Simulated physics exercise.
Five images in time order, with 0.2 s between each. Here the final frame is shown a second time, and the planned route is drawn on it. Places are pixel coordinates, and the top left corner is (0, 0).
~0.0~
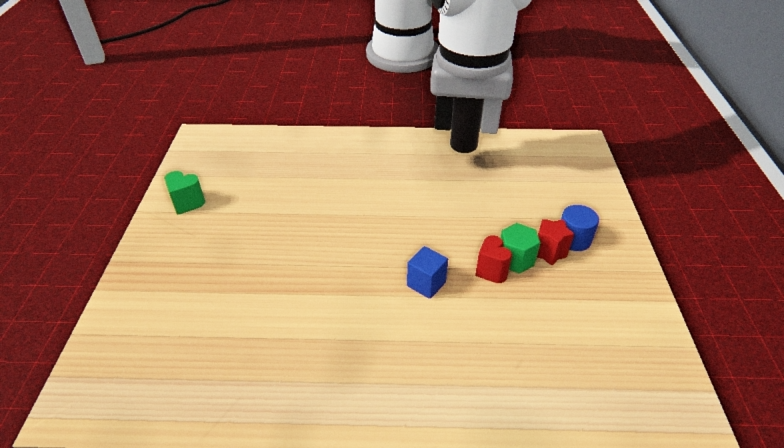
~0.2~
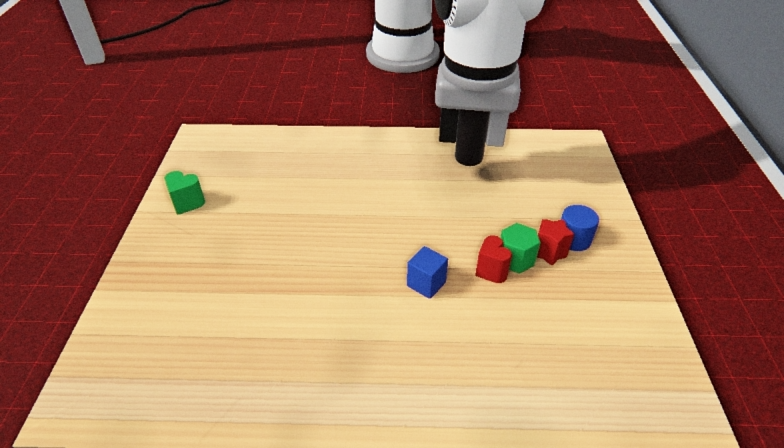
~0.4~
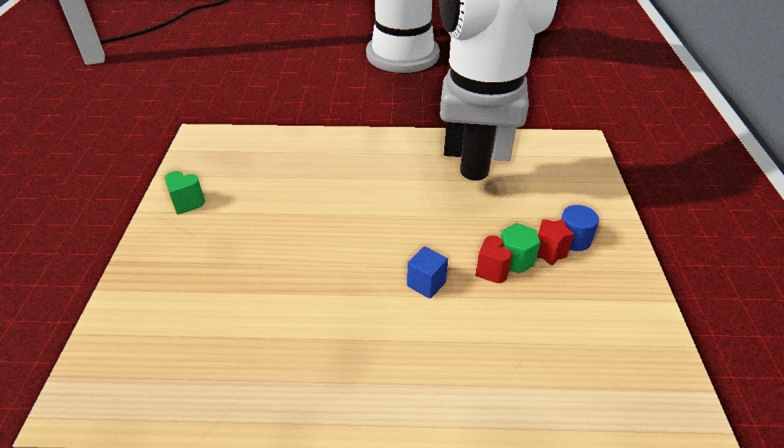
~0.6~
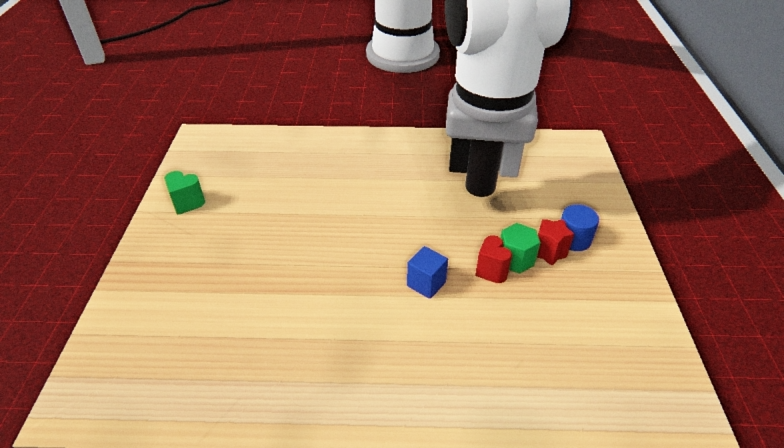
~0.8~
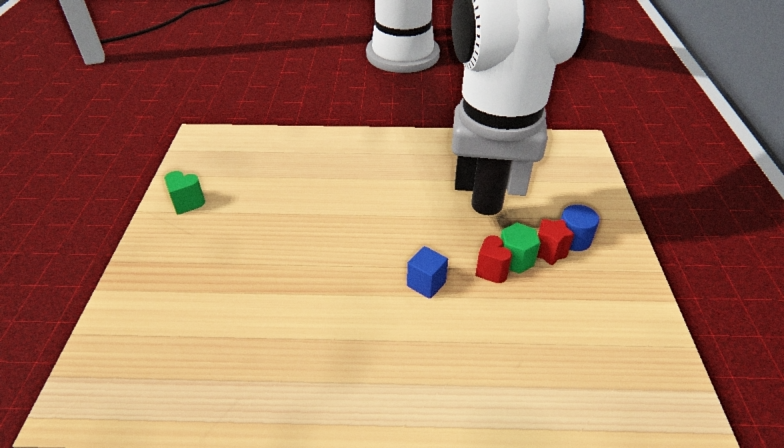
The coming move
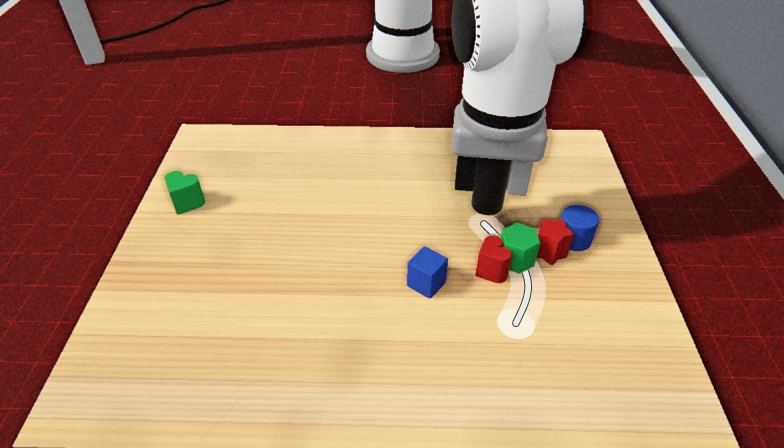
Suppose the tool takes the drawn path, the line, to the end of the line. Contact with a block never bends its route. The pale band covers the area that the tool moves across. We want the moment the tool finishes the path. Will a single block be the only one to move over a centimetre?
It seems so.
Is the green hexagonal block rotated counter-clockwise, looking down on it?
It seems so.
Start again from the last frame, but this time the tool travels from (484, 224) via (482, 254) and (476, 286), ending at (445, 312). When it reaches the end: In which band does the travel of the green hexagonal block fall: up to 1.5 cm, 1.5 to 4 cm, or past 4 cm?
The under 1.5 cm band.
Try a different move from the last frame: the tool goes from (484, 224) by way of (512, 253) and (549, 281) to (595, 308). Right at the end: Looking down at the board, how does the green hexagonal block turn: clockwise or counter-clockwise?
Watching from overhead, you'd notice the green hexagonal block rotating clockwise.
The drawn path runs from (484, 224) by way of (512, 252) and (528, 287) to (516, 324).
What follows on the original path. One third of the way, tool at (516, 235); green hexagonal block at (536, 252); red star at (559, 232), turned 25° anticlockwise.
Two thirds of the way, tool at (533, 270); green hexagonal block at (558, 289); red star at (559, 232), turned 25° anticlockwise.
At the end, tool at (520, 306); red heart-shaped block not moved; green hexagonal block at (563, 314), turned 70° anticlockwise; red star at (559, 232), turned 25° anticlockwise.
